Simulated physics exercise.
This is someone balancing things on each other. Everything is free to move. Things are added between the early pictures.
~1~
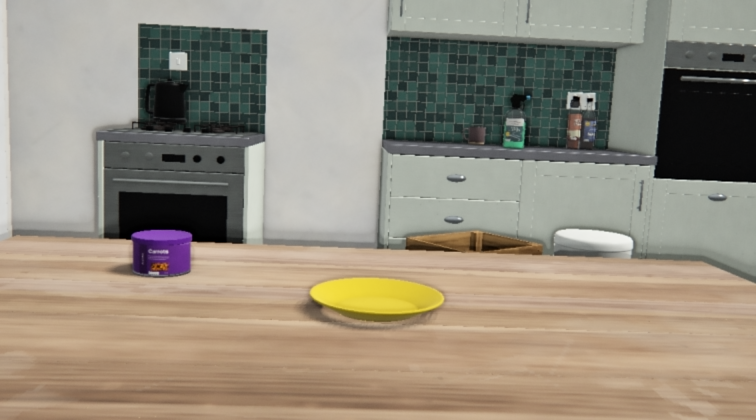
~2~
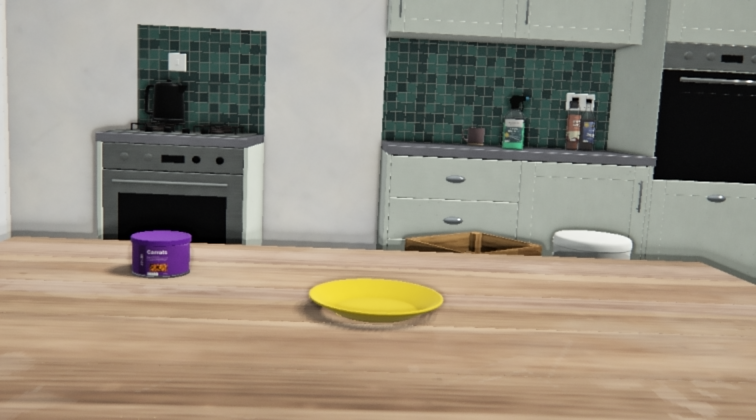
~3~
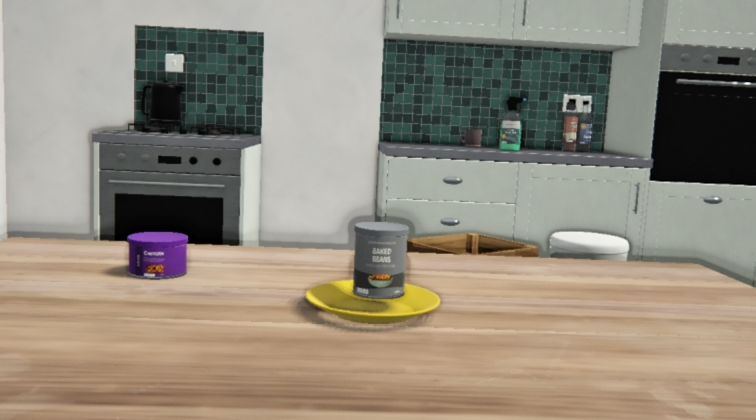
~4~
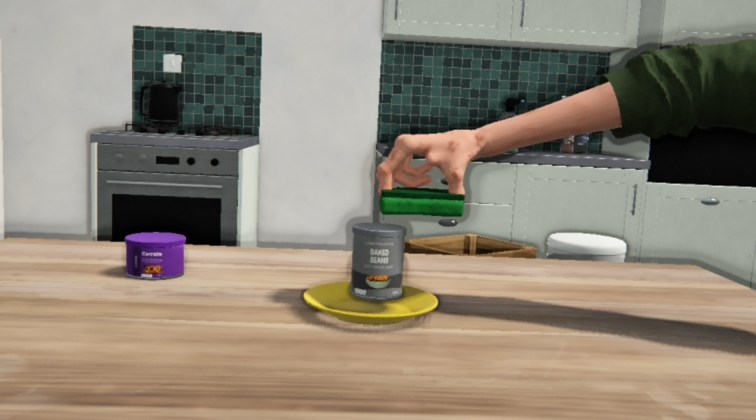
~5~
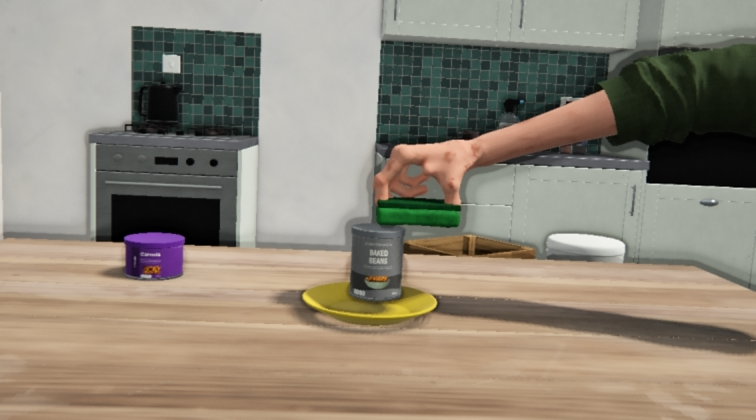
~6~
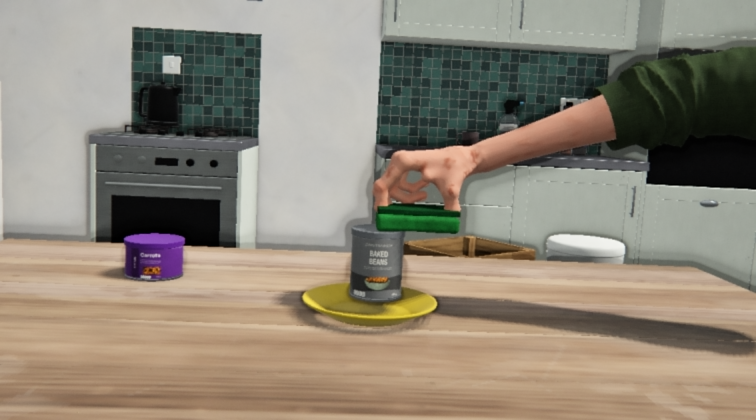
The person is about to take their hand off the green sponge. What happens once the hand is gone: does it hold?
It comes apart.
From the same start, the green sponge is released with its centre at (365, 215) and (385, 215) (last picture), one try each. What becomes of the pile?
First try: It holds; second try: It holds.
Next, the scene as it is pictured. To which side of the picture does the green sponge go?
To the right.
Then, 0.30 s past the last view, green sponge now fallen.
Then, 0.50 s past the last view, things are still on the move.
Then, 1.90 s past the last view, nothing new.
Finally, fallen, green sponge; the other 3 still in place. Final places as the last picture's camera would see them, green sponge near (485, 304). The pile gives way.
